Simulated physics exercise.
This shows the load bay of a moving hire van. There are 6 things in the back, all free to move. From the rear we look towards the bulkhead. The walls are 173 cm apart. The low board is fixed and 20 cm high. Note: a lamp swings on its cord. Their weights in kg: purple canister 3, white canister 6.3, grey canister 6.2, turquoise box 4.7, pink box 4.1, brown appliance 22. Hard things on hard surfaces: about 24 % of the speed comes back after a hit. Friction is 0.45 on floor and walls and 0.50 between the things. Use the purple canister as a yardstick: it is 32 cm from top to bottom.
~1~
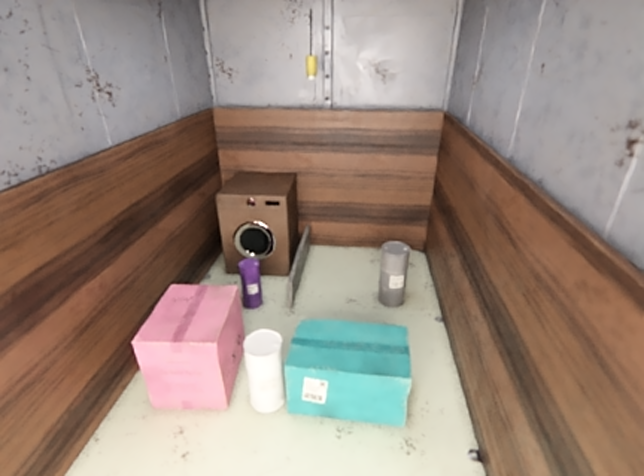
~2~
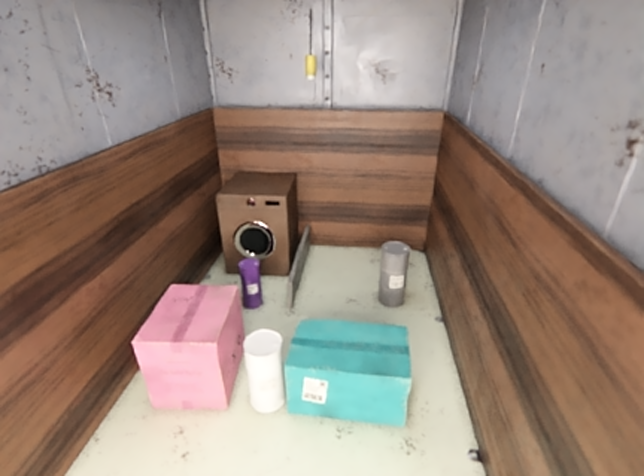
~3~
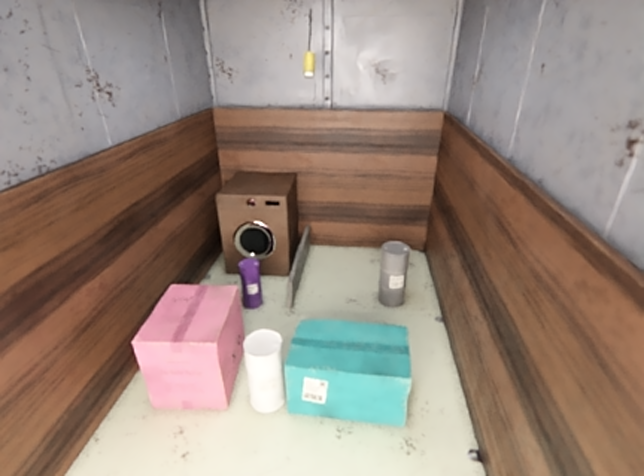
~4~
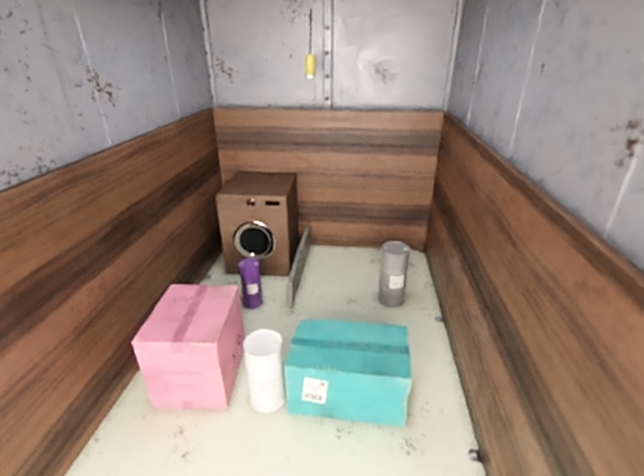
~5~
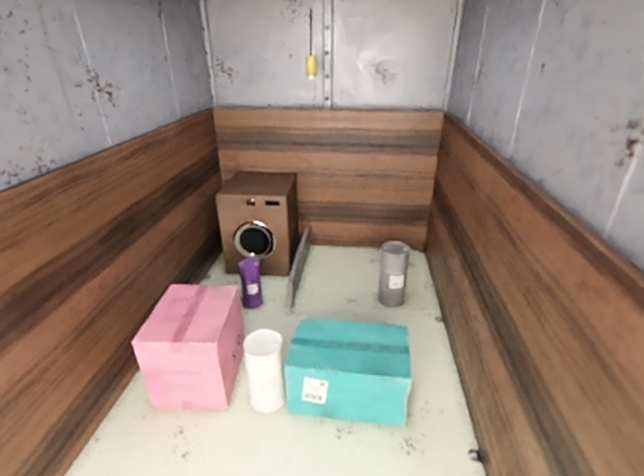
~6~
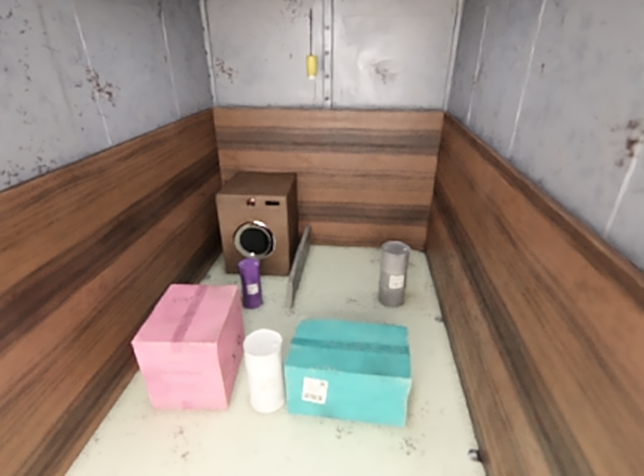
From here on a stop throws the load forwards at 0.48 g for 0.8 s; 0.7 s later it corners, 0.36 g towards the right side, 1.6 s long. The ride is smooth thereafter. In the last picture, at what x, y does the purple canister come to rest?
The purple canister rests near (283, 283).
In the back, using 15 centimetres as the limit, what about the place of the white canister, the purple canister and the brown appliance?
Note: White canister is left in place. Purple canister departs its position. Brown appliance is left in place.
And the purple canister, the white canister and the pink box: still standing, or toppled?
Outcome noted - the purple canister ends up fallen, the white canister survives without falling, the pink box survives without falling.
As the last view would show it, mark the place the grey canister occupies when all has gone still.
It settles somewhere near (421, 266).
Then, 0.80 s after the last picture, load feels 0.19 g forwards; purple canister leaning 44° near (256, 273); grey canister leaning 17°; white canister slid 3 cm.
Then, 1.20 s after the last picture, no push; purple canister on its side near (260, 282); grey canister leaning 67°; white canister slid 3 cm.
Then, 2.10 s after the last picture, load feels 0.36 g right; purple canister on its side near (282, 283); grey canister on its side; white canister slid 3 cm.
At rest, tipped over in the back, purple canister and grey canister; the other 4 in place, give or take 15 cm. Seen from the same camera at the end, purple canister near (283, 283).
